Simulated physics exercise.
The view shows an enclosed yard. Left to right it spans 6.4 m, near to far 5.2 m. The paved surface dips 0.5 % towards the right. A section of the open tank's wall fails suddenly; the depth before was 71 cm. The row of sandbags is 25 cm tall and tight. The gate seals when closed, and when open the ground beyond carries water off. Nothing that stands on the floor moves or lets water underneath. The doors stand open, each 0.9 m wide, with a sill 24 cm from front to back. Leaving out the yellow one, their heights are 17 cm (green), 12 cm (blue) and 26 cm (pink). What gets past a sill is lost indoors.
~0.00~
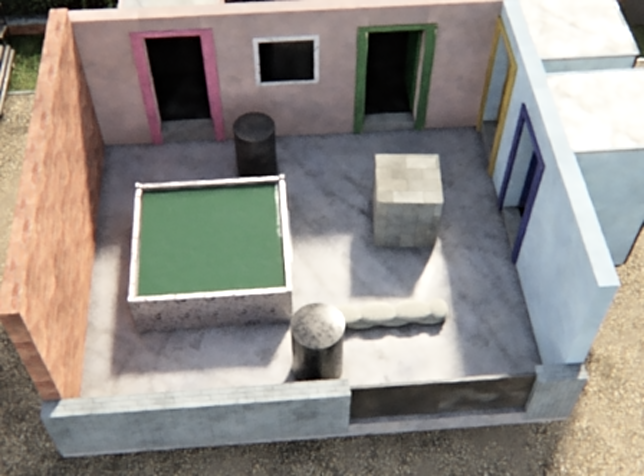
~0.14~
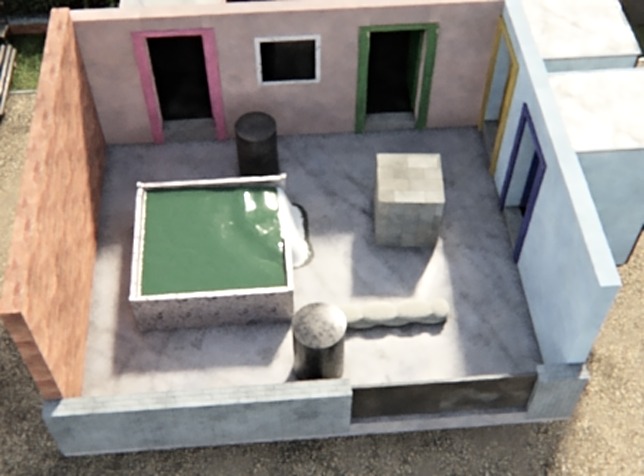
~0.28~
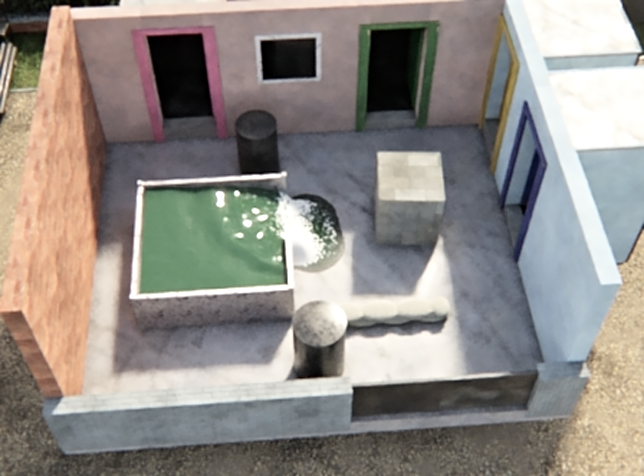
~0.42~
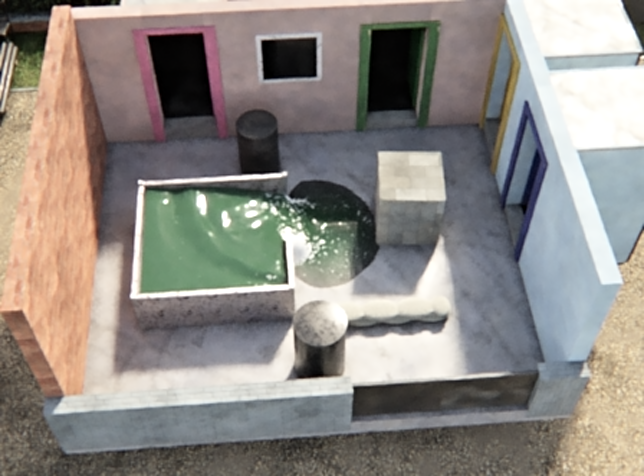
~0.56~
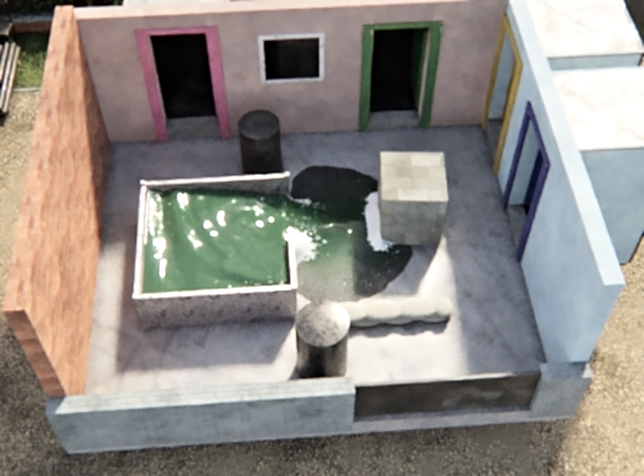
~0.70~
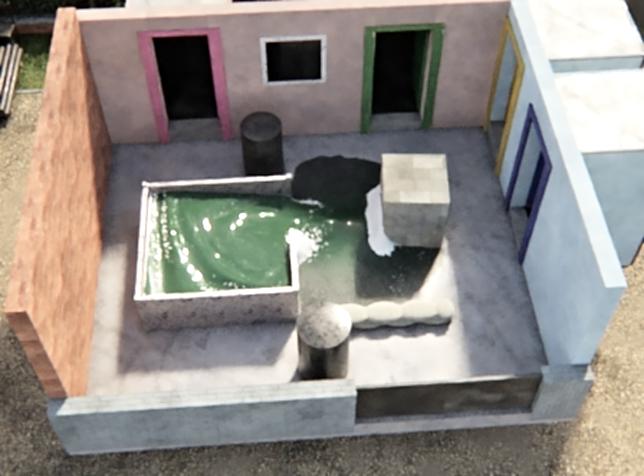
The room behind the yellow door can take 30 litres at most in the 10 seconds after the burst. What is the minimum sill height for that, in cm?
Some 25 cm above the ground.
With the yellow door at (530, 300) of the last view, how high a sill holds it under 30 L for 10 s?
Roughly 17 cm.
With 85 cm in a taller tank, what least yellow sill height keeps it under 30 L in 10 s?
Then roughly 29 cm.
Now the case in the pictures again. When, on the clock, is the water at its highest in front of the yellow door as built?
Near 2.6 s.
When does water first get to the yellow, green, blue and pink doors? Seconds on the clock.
Yellow 1.3 s, green 1.2 s, blue 1.6 s, pink 3.0 s.
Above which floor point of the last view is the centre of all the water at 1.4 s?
Around (267, 253).
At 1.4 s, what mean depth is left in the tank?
Some 50 cm.
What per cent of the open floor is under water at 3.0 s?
About 50 per cent.
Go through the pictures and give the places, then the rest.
In the first frame, the open tank at (211, 239) is whole and still, 71 cm deep; the yellow door at (495, 107) is dry.
In the second frame, the front is at (309, 256), 0.4 m from the gap at (284, 225); 0.3 m2 of floor is wet, 71 cm left at the back.
In the third frame, the front is at (340, 243), 0.8 m from the gap at (285, 226); 0.9 m2 of floor is wet, 71 cm left at the back.
In the fourth frame, the front is at (376, 244), 1.4 m from the gap at (285, 226); 2.0 m2 of floor is wet, 71 cm left at the back.
In the fifth frame, water pours out at (288, 227) and has run 1.7 m, to (403, 256); about 6 cm deep outside, 69 cm at the back.
In the sixth frame, water pours out at (289, 228) and has run 2.2 m, to (437, 259); about 4 cm deep outside, 62 cm at the back; the yellow door at (502, 107), 3.9 m from the gap, is still 1.7 m from the nearest water.
After 1.4 s water covers 30 % of the floor, deepest (50 cm) near (370, 229); 2 cm at the yellow door, 0 litres in over its 26 cm sill.
After 3.0 s water covers 50 % of the floor, deepest (34 cm) near (482, 132); 28 cm at the yellow door, 16 litres in over its 26 cm sill.
After 10.0 s water covers 95 % of the floor, deepest (17 cm) near (523, 287); 13 cm at the yellow door, 24 litres in over its 26 cm sill.
At the yellow door as built, the water arrived by 1.4 s and peaked near 29 cm at 2.6 s.
Run again over the same 10 s with other heights there, 60 litres in over 21 cm, 12 litres over 29 cm. The limit of 30 litres is kept from about 25 cm up.
